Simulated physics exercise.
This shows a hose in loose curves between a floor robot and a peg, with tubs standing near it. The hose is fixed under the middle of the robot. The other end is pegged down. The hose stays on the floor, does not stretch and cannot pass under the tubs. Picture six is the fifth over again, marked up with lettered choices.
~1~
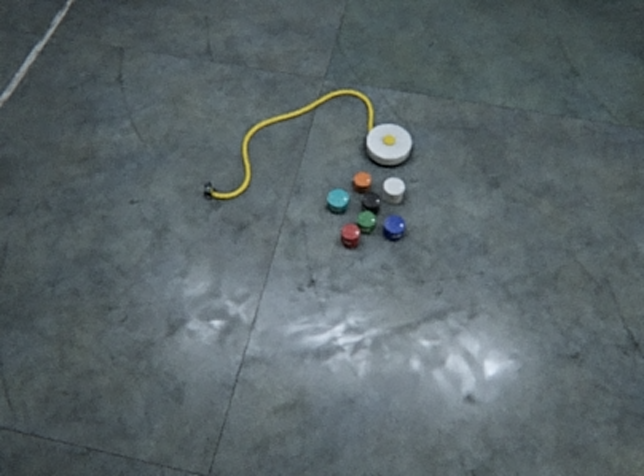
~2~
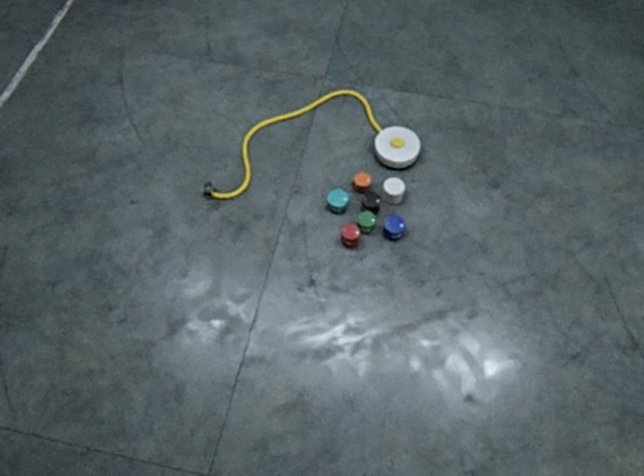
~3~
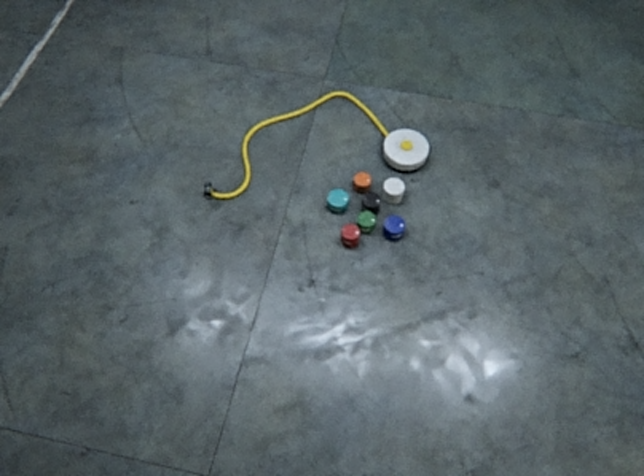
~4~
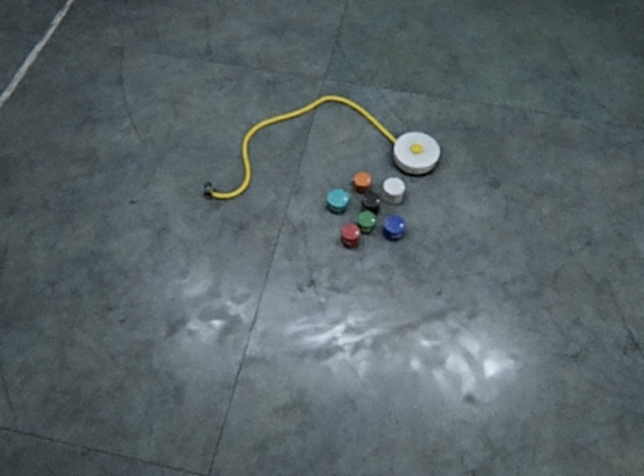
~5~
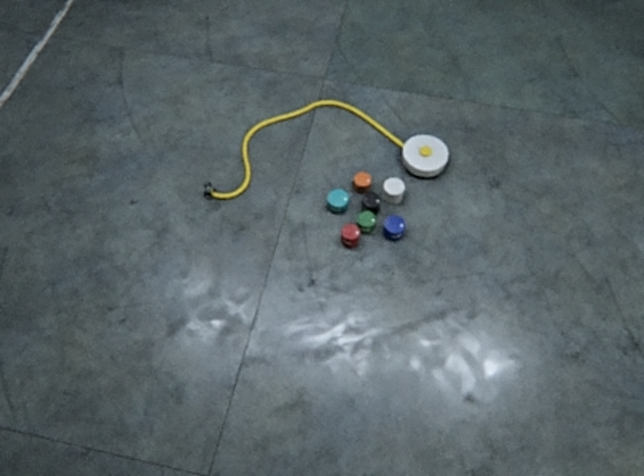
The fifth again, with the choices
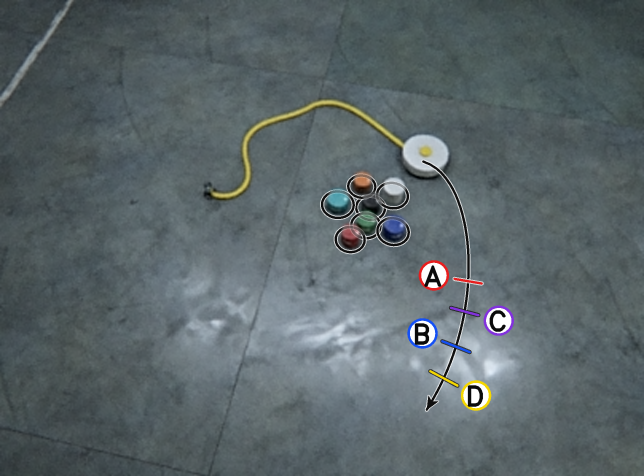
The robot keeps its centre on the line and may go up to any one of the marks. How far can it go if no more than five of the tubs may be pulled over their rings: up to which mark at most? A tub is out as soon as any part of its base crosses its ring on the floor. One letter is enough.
It can go as far as B.
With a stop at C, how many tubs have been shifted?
By then, none.
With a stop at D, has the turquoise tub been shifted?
Yes.
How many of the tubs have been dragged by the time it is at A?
The count is none.
On the marked copy, A at (468, 281); B at (456, 347); C at (465, 312); D at (444, 378); the route from (423, 162) via (469, 270) to (427, 410).
Taking B. A third of the way, robot (464, 208).
Two thirds of the way, robot (470, 277).
When it is over, robot (458, 343); black tub (363, 209); green tub (366, 225); orange tub (359, 195); white tub (382, 210); three over the rings.
As for the rest, A is within the limit but short; C is within the limit but short; D has seven over the rings.
